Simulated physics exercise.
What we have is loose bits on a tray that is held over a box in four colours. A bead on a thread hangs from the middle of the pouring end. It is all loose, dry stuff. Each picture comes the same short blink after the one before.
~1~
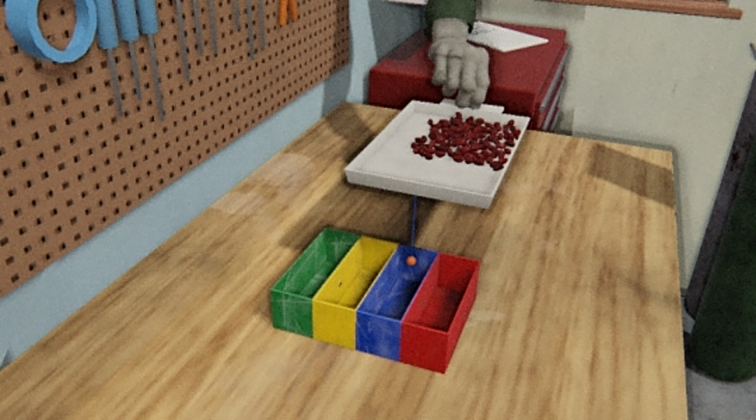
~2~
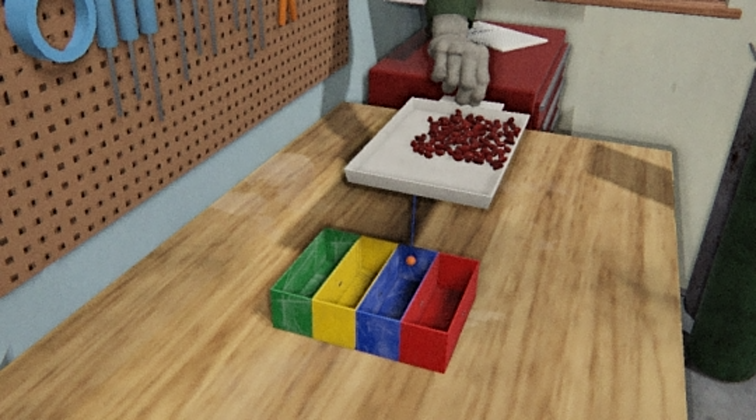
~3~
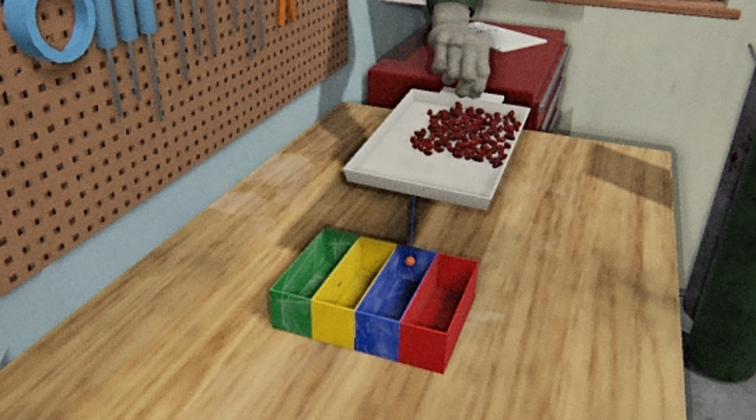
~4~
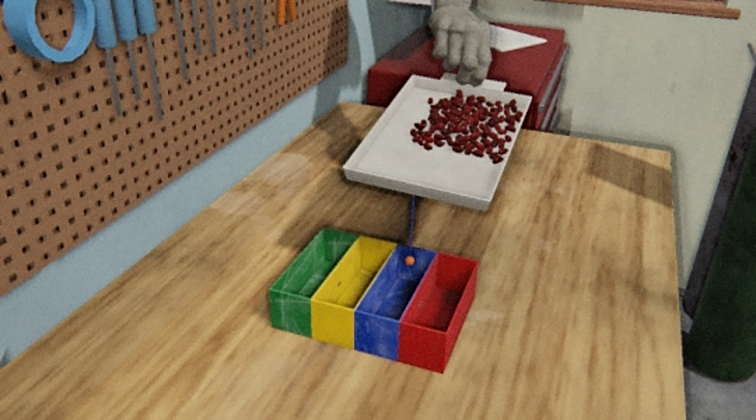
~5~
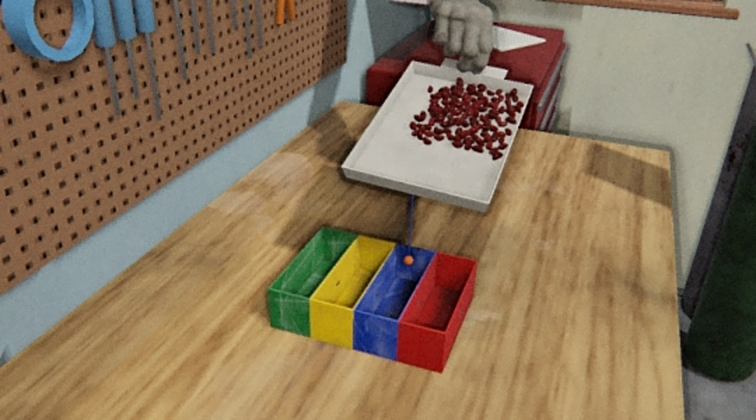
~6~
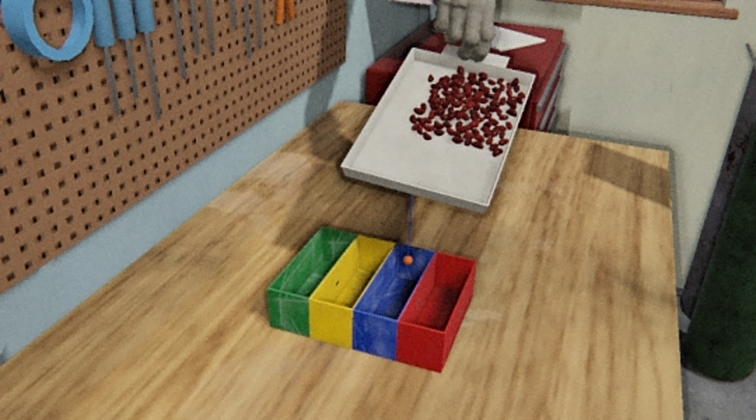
A gloved hand gradually tilts a white tray of red beans above four coloured compartments.
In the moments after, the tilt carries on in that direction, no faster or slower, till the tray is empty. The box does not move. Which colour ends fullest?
The red cell gets the most.
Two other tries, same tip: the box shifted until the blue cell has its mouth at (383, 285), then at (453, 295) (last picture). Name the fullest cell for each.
One: The red one. Two: That blue cell.
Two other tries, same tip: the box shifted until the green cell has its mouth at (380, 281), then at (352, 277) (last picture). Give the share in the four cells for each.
First some 100, then 100 per cent.
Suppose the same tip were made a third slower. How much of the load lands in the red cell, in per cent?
Some 40 per cent.
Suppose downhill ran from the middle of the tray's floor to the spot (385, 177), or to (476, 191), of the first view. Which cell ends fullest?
First the yellow cell, then the red one.
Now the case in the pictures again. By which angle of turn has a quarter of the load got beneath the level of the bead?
At about 80°.
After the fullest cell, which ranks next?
In second place: The cell in blue.
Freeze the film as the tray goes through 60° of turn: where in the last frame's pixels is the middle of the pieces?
Roughly at (459, 171).
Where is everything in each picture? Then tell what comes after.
The first picture shows corners of the pouring end at (349, 168) and (489, 194), level; middle of the load at (465, 140), kidney beans; bead on its thread at (411, 261); green cell at (293, 310); yellow cell at (334, 321); blue cell at (378, 332); red cell at (424, 344).
The second picture shows corners of the pouring end at (349, 168) and (489, 195), level; middle of the load at (464, 138).
The third picture shows corners of the pouring end at (348, 168) and (488, 196), tipped barely, lowest at the right corner; middle of the load at (464, 133).
The fourth picture shows corners of the pouring end at (348, 167) and (487, 198), tipped a little, lowest at the right corner; middle of the load at (470, 121).
The fifth picture shows corners of the pouring end at (346, 165) and (486, 200), tipped a little, lowest at the right corner; middle of the load at (470, 112).
The sixth picture shows corners of the pouring end at (346, 165) and (485, 202), tipped clearly, lowest at the right corner; middle of the load at (470, 105); green cell at (289, 309); yellow cell at (331, 320); blue cell at (375, 331); red cell at (420, 343).
Soon after the last picture, tray tipped steeply; nearly all on the tray; a small part falling or outside the box.
A little later, tray tipped right over; about half on the tray; about a quarter in the red cell; a stray few in the blue cell; about a third falling or outside the box.
Later still, tray tipped past a quarter turn; about a third in the red cell; a small part in the blue cell; a stray few in the yellow cell; about half falling or outside the box.
At rest, tray tipped past a quarter turn; about a third in the red cell; a small part in the blue cell; a stray few in the yellow cell; none in the green cell; about half outside the box.
